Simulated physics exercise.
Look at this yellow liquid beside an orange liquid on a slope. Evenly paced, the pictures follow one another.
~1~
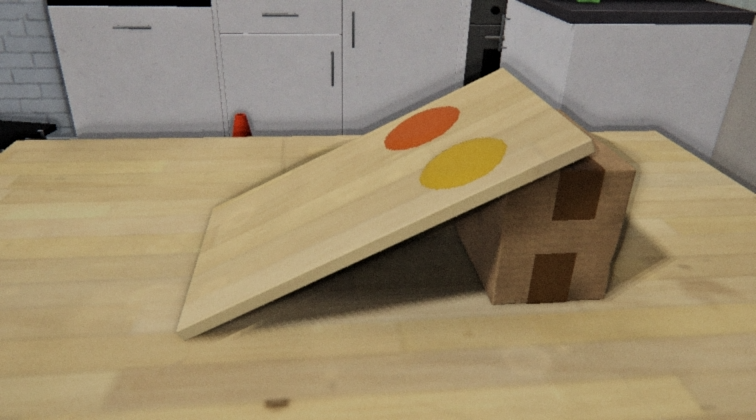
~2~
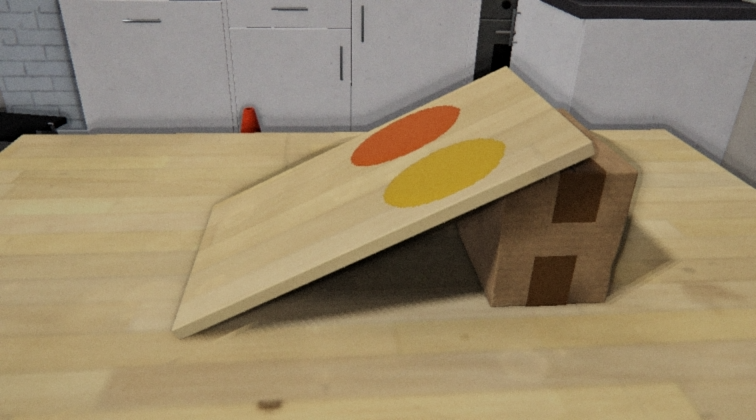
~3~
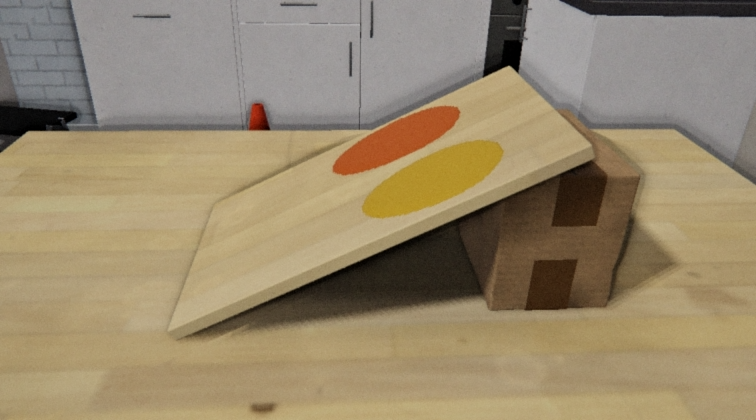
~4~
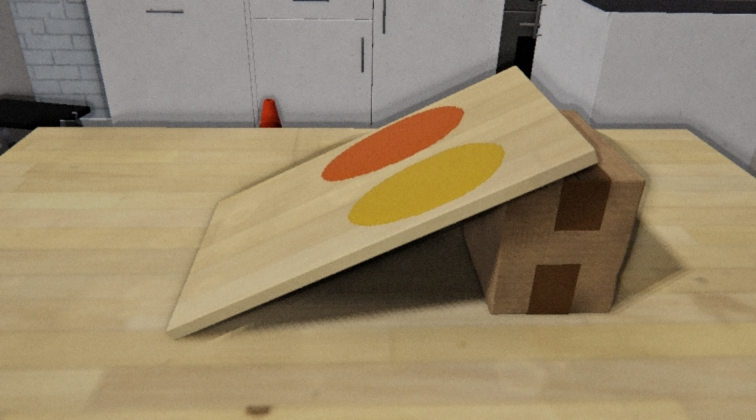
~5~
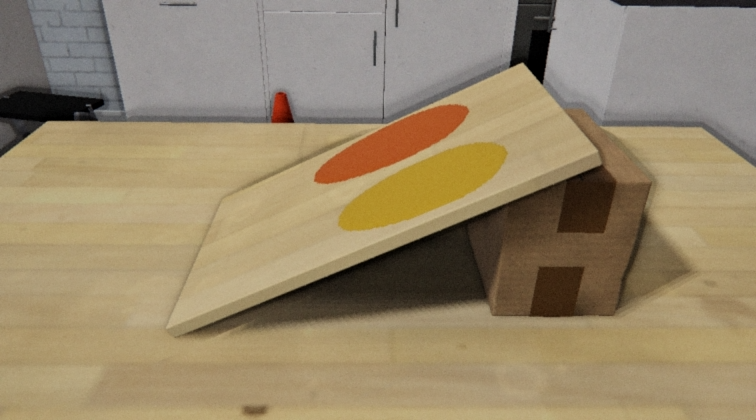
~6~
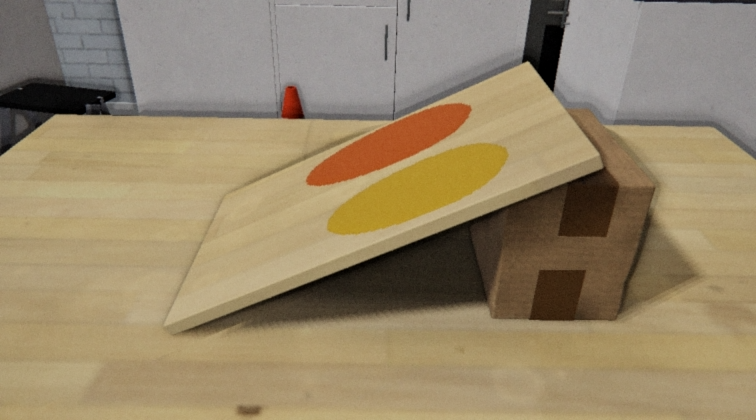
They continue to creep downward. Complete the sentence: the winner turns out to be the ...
Farther one.
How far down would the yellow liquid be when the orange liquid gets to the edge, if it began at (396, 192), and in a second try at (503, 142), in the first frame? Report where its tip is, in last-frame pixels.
First near (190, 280), then near (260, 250).
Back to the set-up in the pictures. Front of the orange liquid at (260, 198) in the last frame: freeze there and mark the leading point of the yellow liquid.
Near (278, 243).
Next, the yellow liquid is three quarters of the way down; the orange liquid is three quarters of the way down.
After that, the yellow liquid is three quarters of the way down; the orange liquid is close to the edge.
Finally, the yellow liquid is three quarters of the way down; the orange liquid is at the low edge.
